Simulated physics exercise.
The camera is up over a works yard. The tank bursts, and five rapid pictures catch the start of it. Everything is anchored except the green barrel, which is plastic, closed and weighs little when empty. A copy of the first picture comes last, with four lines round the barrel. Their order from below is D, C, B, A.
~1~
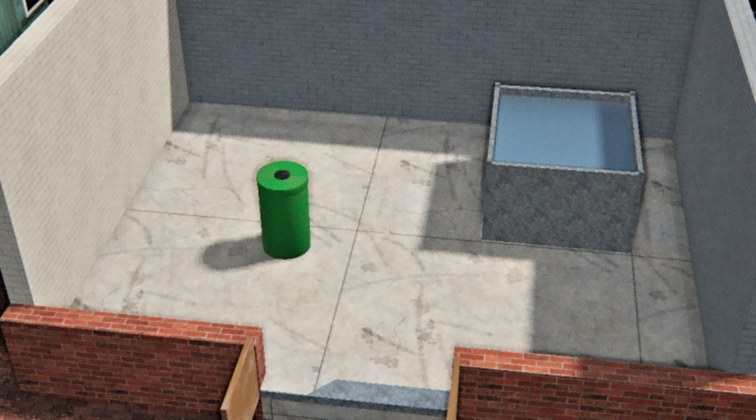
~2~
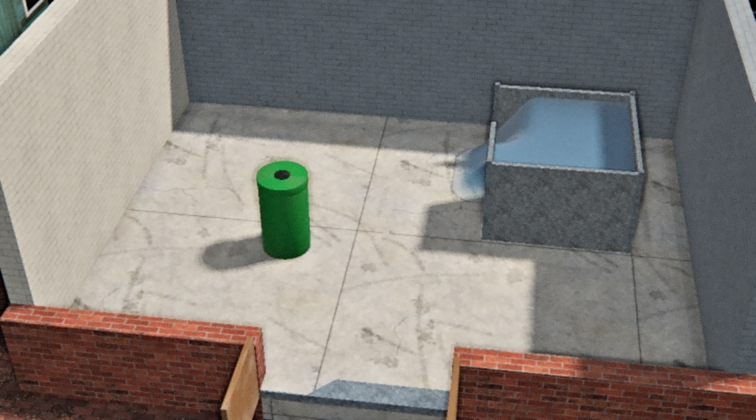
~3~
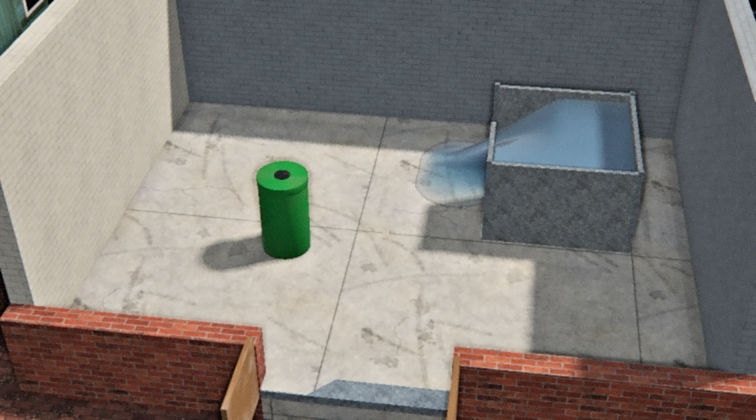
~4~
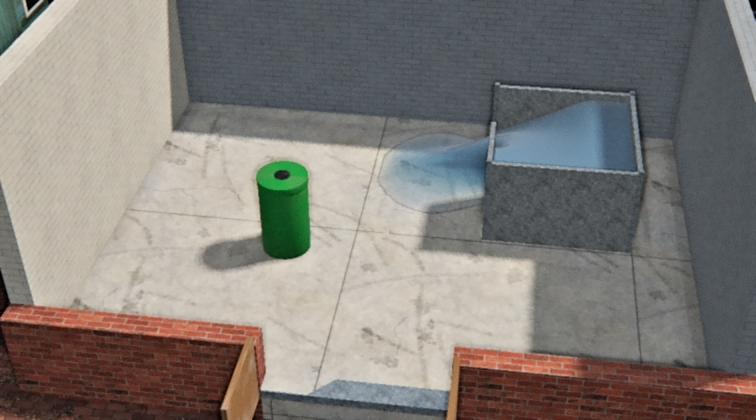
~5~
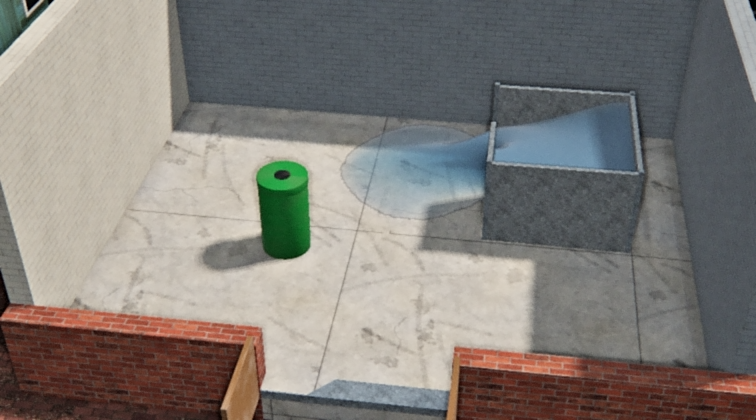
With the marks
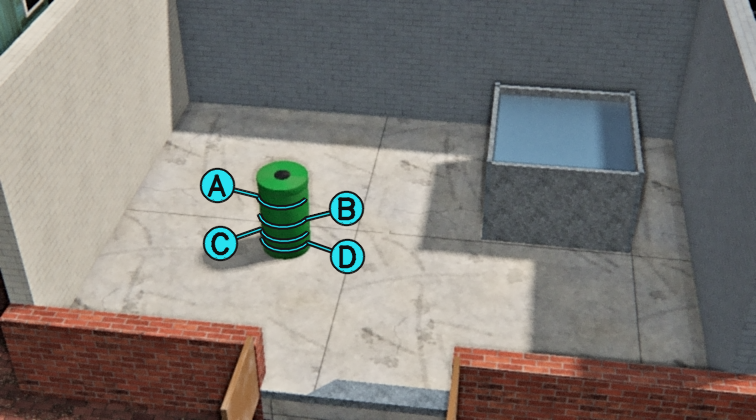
Water pours from the left side of a square grey stone tank and spreads leftward in a widening, rounded sheet across the pale floor, while the level inside drops and the camera stays still. The setting is a walled yard seen from above. A green barrel stands unmoving left of centre, the tank is at right, and low red brick walls flank an open gate in front.
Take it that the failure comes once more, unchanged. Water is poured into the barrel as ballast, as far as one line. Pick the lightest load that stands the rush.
It is D.
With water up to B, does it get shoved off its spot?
No, not at all.
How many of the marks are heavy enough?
All four.
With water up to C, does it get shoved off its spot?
No.
On the marked copy, A at (277, 207); B at (279, 227); C at (280, 241); D at (281, 250); from the bottom up D, C, B, A.
If A is chosen, it does not move.
If B is chosen, it does not move.
If C is chosen, it does not move.
If D is chosen, it does not move.
